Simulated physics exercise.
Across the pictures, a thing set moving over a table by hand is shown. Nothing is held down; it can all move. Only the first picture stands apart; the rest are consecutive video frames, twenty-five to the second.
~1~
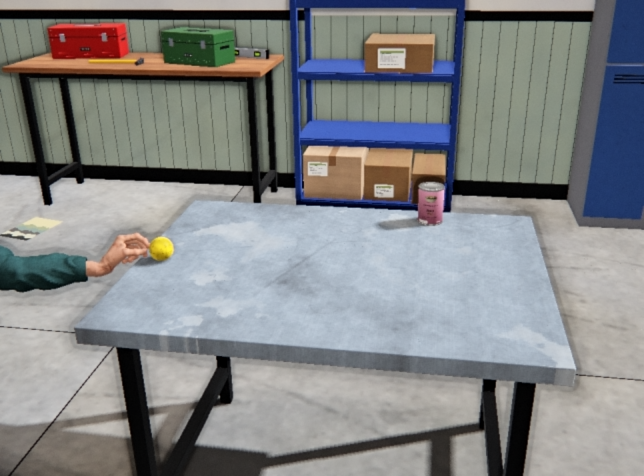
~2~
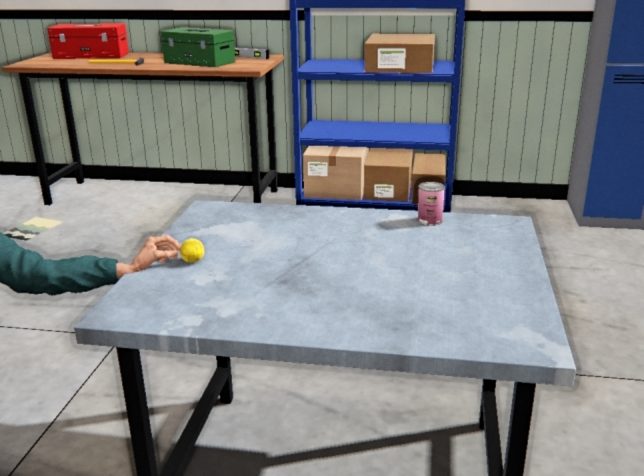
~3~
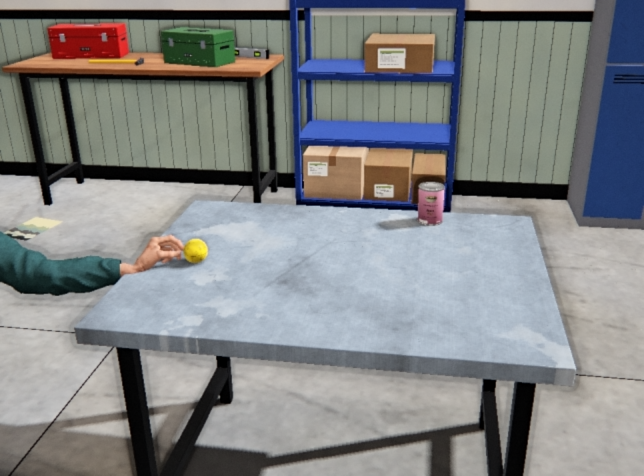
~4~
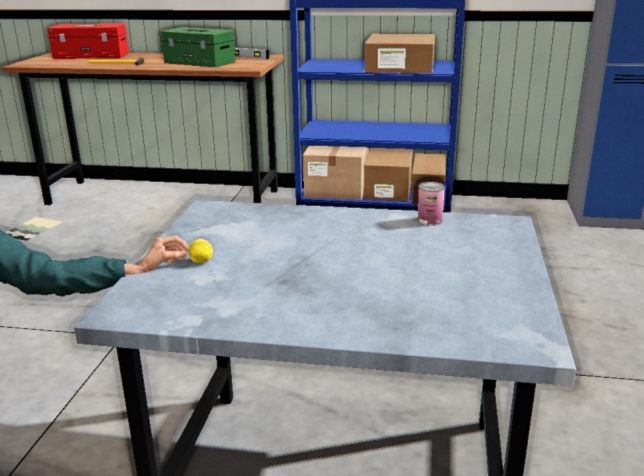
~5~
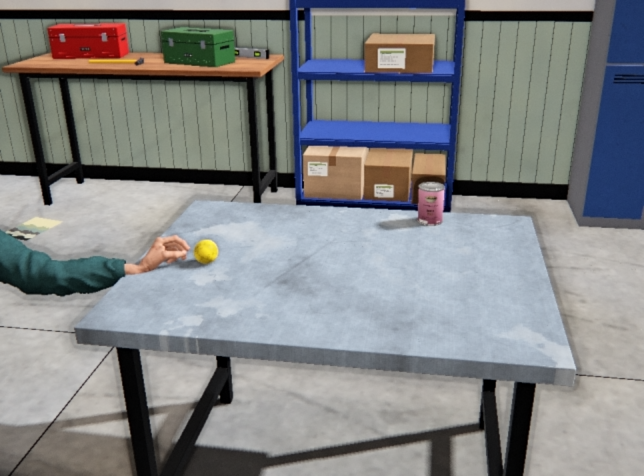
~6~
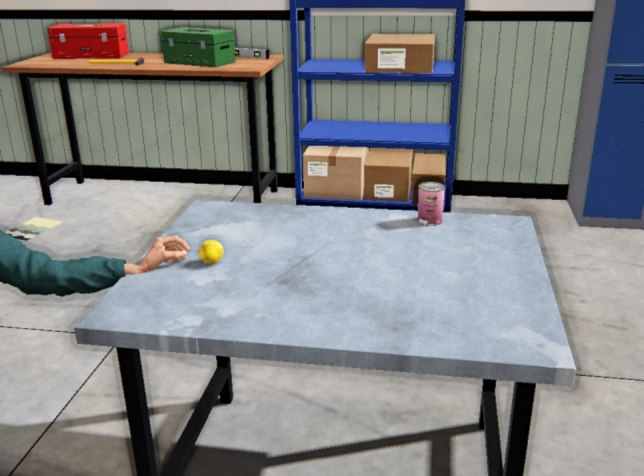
A yellow ball moving a short way right across a grey table, pushed by a hand and then edging clear of the fingers.
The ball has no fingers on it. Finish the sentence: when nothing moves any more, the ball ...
... is still on the table.
Then, 0.10 s past the last view, yellow ball displaced about its own width near (223, 253).
Then, 0.30 s past the last view, yellow ball displaced well along near (242, 254).
Then, 0.60 s past the last view, yellow ball displaced well along near (257, 255).
Finally, moved from the start, yellow ball. Final places as the last picture's camera would see them, yellow ball near (259, 255).
